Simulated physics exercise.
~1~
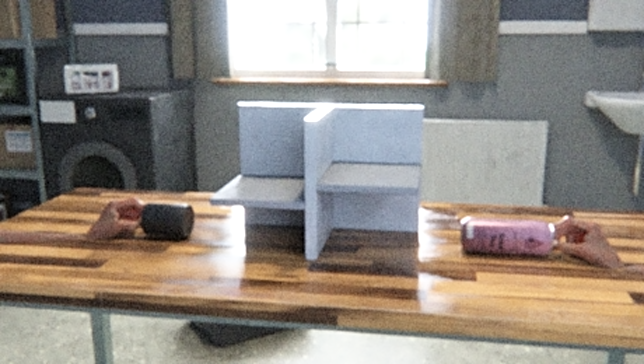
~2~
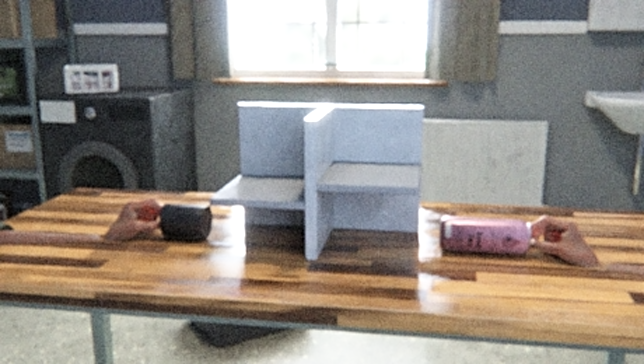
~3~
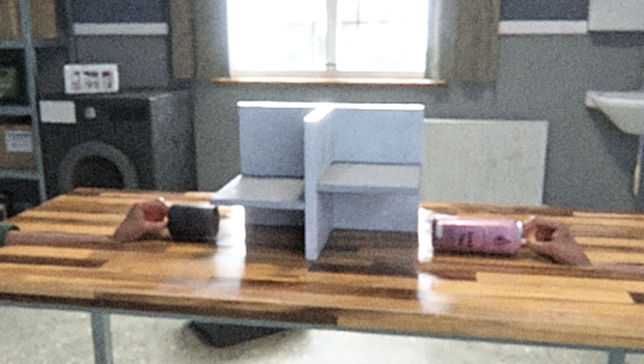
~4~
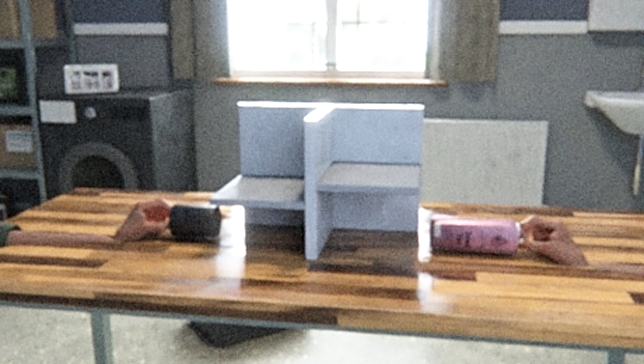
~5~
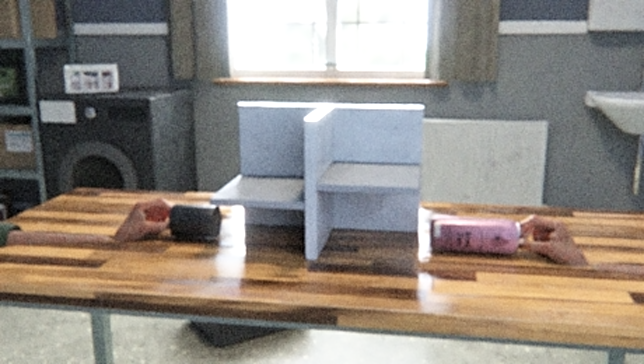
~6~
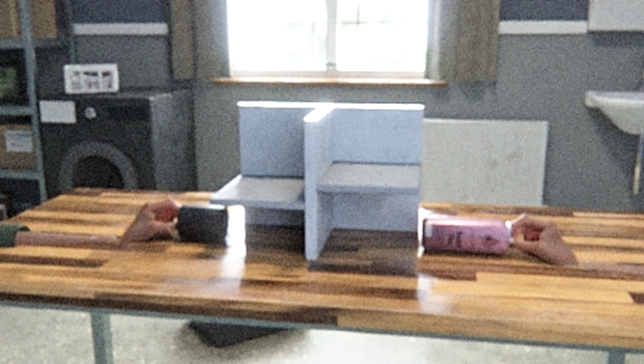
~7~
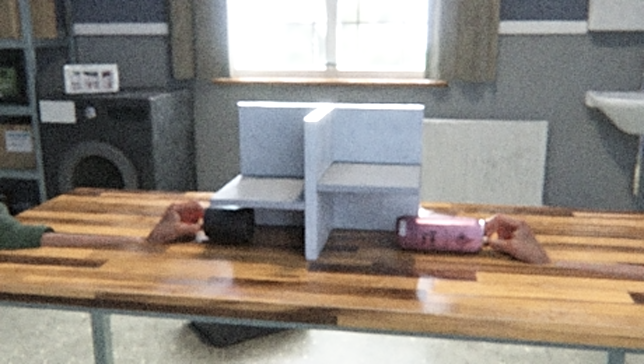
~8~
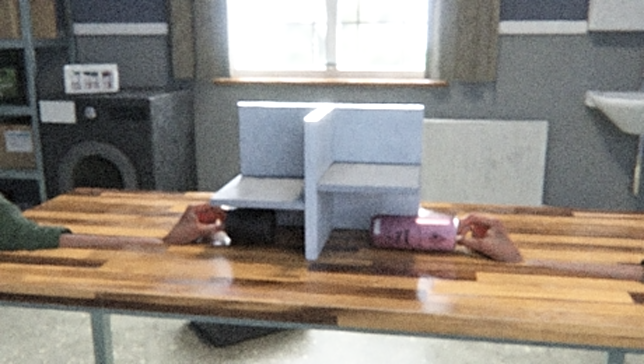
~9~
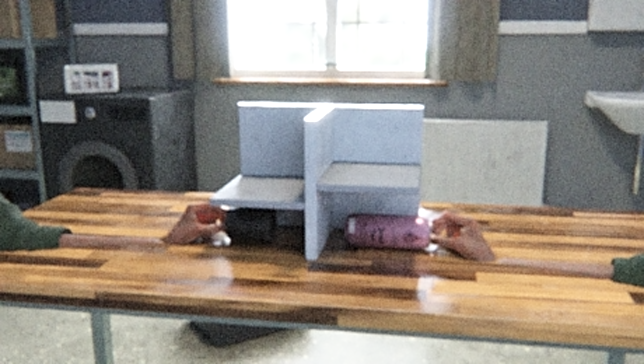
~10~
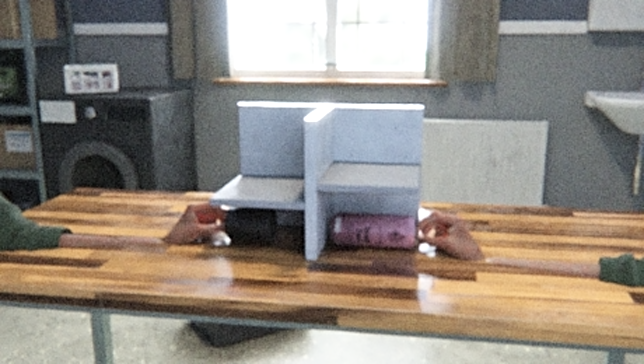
In this clip, two hands slide a black beaker from the left and a pink can from the right, both lying on their sides, across a wooden table toward a small rack, pausing briefly before each ends up under the low shelf on its side.
